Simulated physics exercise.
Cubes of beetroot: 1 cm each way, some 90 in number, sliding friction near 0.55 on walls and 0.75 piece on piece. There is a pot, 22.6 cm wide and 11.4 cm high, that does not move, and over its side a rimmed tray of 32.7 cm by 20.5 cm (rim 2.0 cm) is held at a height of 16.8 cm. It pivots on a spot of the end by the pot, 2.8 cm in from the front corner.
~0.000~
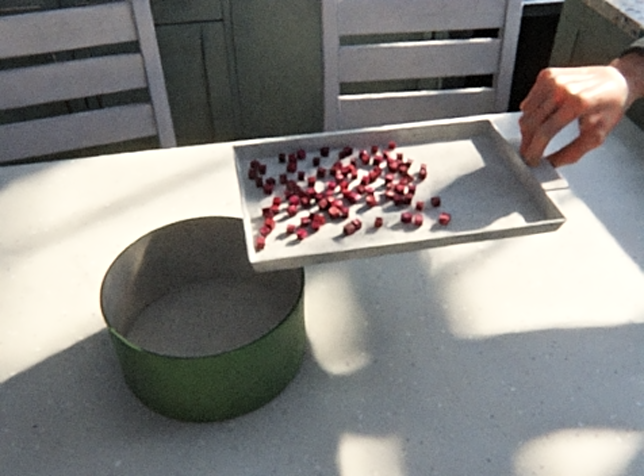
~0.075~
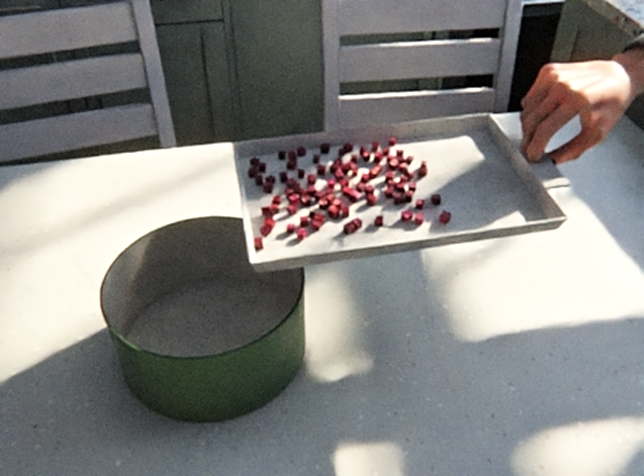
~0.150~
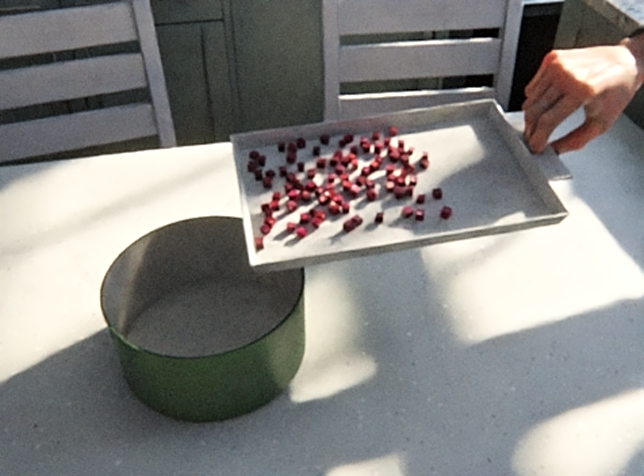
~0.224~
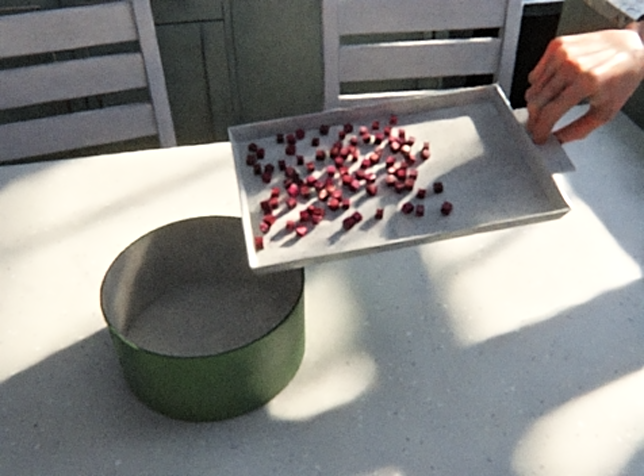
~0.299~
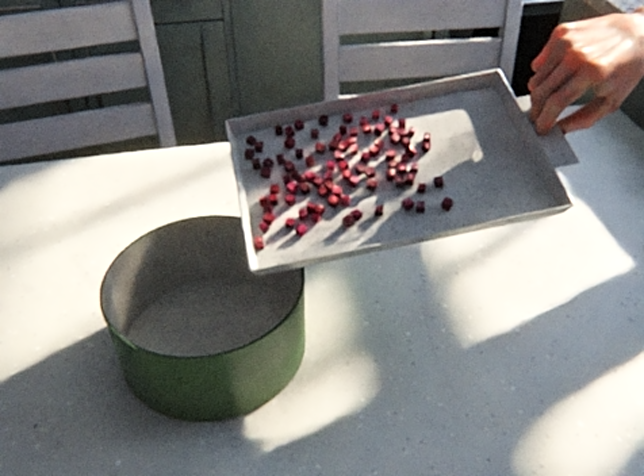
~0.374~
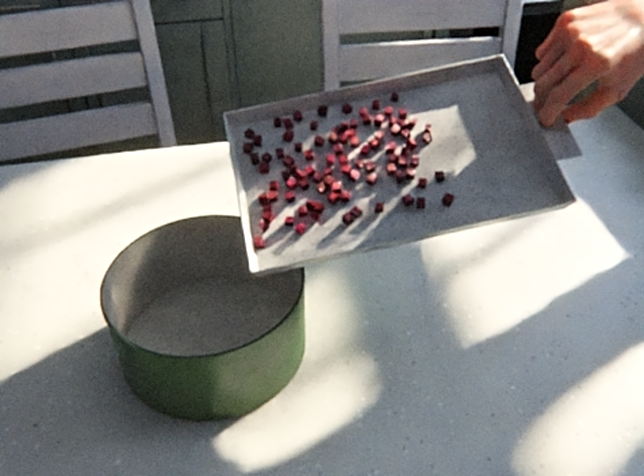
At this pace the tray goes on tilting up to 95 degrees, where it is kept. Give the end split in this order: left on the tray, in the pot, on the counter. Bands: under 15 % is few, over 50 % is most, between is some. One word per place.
Tray: Few, pot: Some, counter: Most.
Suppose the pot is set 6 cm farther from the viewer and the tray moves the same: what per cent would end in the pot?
About 0 %.
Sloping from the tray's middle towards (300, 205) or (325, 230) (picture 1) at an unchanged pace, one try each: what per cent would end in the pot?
Estimate: Some 75 % and some 100 % respectively.
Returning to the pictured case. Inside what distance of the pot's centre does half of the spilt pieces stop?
About 18 cm from the centre.
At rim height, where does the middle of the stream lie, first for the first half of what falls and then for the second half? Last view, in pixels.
At roughly (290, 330) first, later on at (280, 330).
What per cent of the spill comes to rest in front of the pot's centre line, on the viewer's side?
100 %.
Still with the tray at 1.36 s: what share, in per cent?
Some 65 per cent of the load.
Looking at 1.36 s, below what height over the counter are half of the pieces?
The halfway mark sits at about 18 cm.
Then, at 0.97 s, tilt 55 degrees; the tray holds 90 %, the pot 0 %.
After 1.36 s, tilt 79 degrees; the tray holds 65 %, the pot 10 %.
Then, at 1.84 s, tilt 95 degrees; the tray holds 20 %, the pot 30 %.
In the end, at 3.1 s, tray 0 %, pot 40 %, counter 60 %.
